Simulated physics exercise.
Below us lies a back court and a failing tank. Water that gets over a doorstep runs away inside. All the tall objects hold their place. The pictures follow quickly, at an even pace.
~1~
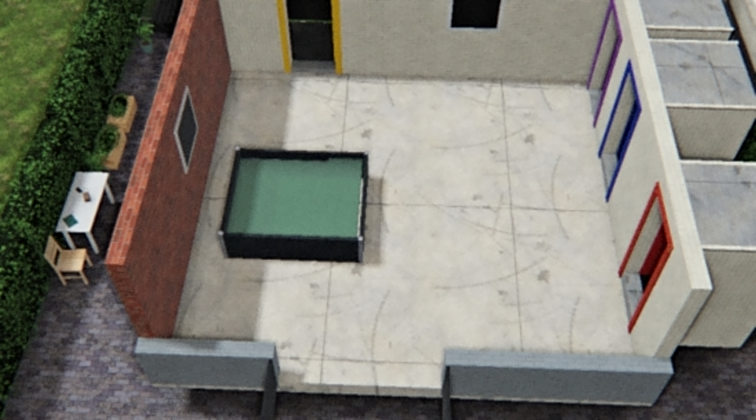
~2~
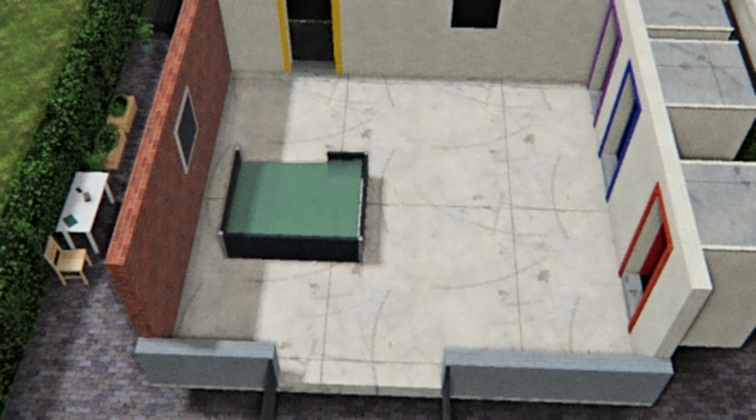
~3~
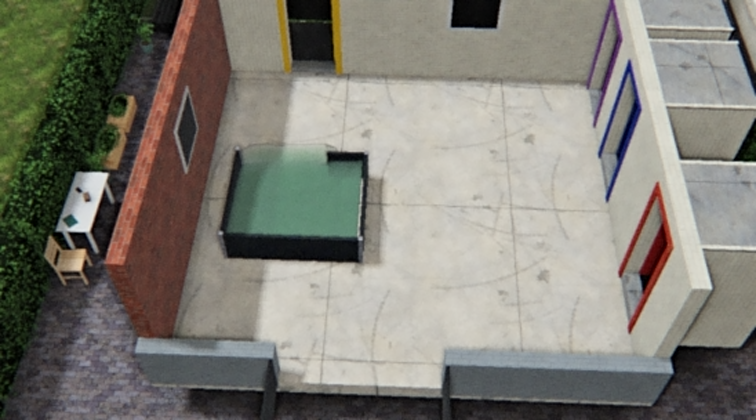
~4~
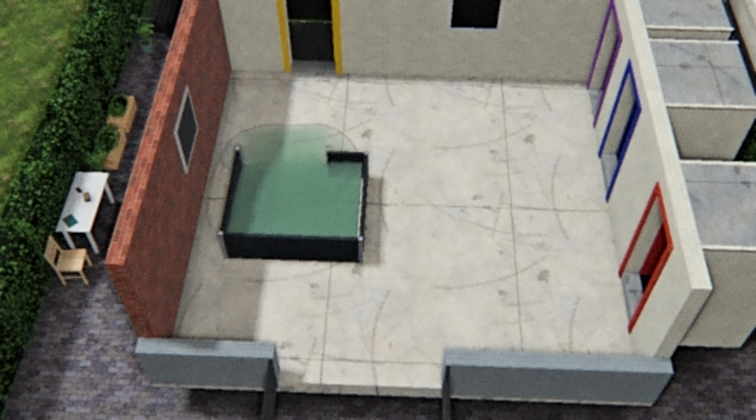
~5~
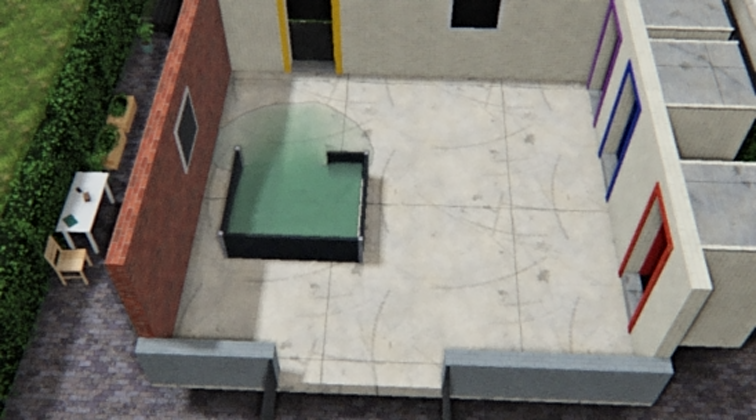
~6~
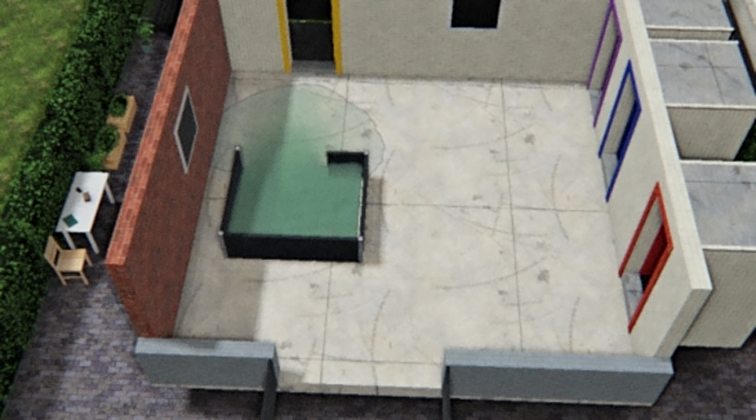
Green-tinted water sits still in a dark-walled tank in a back court, then pours out through a gap that opens in the far side and spreads in a widening, thinning fan across the pale floor toward the back wall.
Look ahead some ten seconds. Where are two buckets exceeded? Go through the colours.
In the end: The yellow door takes more than that; the red door stays under that; the blue door stays under that; the purple door takes more than that.
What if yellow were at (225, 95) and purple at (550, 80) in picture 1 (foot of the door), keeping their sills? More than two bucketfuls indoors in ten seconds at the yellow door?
The yellow one lets more in.
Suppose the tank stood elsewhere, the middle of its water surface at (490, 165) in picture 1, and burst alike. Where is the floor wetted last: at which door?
That is the red door.
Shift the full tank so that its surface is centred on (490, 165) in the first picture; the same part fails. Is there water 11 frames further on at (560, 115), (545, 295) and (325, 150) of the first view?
As listed: Wet, no water, not flooded.
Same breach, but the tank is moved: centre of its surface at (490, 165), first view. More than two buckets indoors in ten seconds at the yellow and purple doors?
My reading: The yellow door holds; the purple door floods.
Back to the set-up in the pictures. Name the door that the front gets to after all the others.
It is the one in red.
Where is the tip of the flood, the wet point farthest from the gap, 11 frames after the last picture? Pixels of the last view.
Roughly at (469, 80).
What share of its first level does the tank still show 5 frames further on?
About 60 per cent.
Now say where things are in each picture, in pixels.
Still water in the water tank at (297, 195), in the first picture.
The front is at a hidden place, out from the gap on the water tank's far side, in the second picture.
Water pours out on the water tank's far side and has run to a hidden place, in the third picture.
Water pours out on the water tank's far side and has run to (332, 132), in the fourth picture.
Water pours out on the water tank's far side and has run to (319, 106), in the fifth picture.
Water pours out on the water tank's far side and has run to (318, 88), in the sixth picture.
A moment on, water covers 20 % of the floor; the yellow door over two buckets in, the red door not reached, the blue door not reached, the purple door not reached.
Next, water covers 20 % of the floor; the yellow door far over two buckets in, the red door not reached, the blue door not reached, the purple door not reached.
Then, water covers 30 % of the floor; the yellow door far over two buckets in, the red door not reached, the blue door not reached, the purple door not reached.
Later, water covers 55 % of the floor; the yellow door far over two buckets in, the red door not reached, the blue door wet at the sill, nothing in, the purple door over two buckets in.
In the end, water covers 80 % of the floor; the yellow door far over two buckets in, the red door wet at the sill, nothing in, the blue door wet at the sill, nothing in, the purple door far over two buckets in.
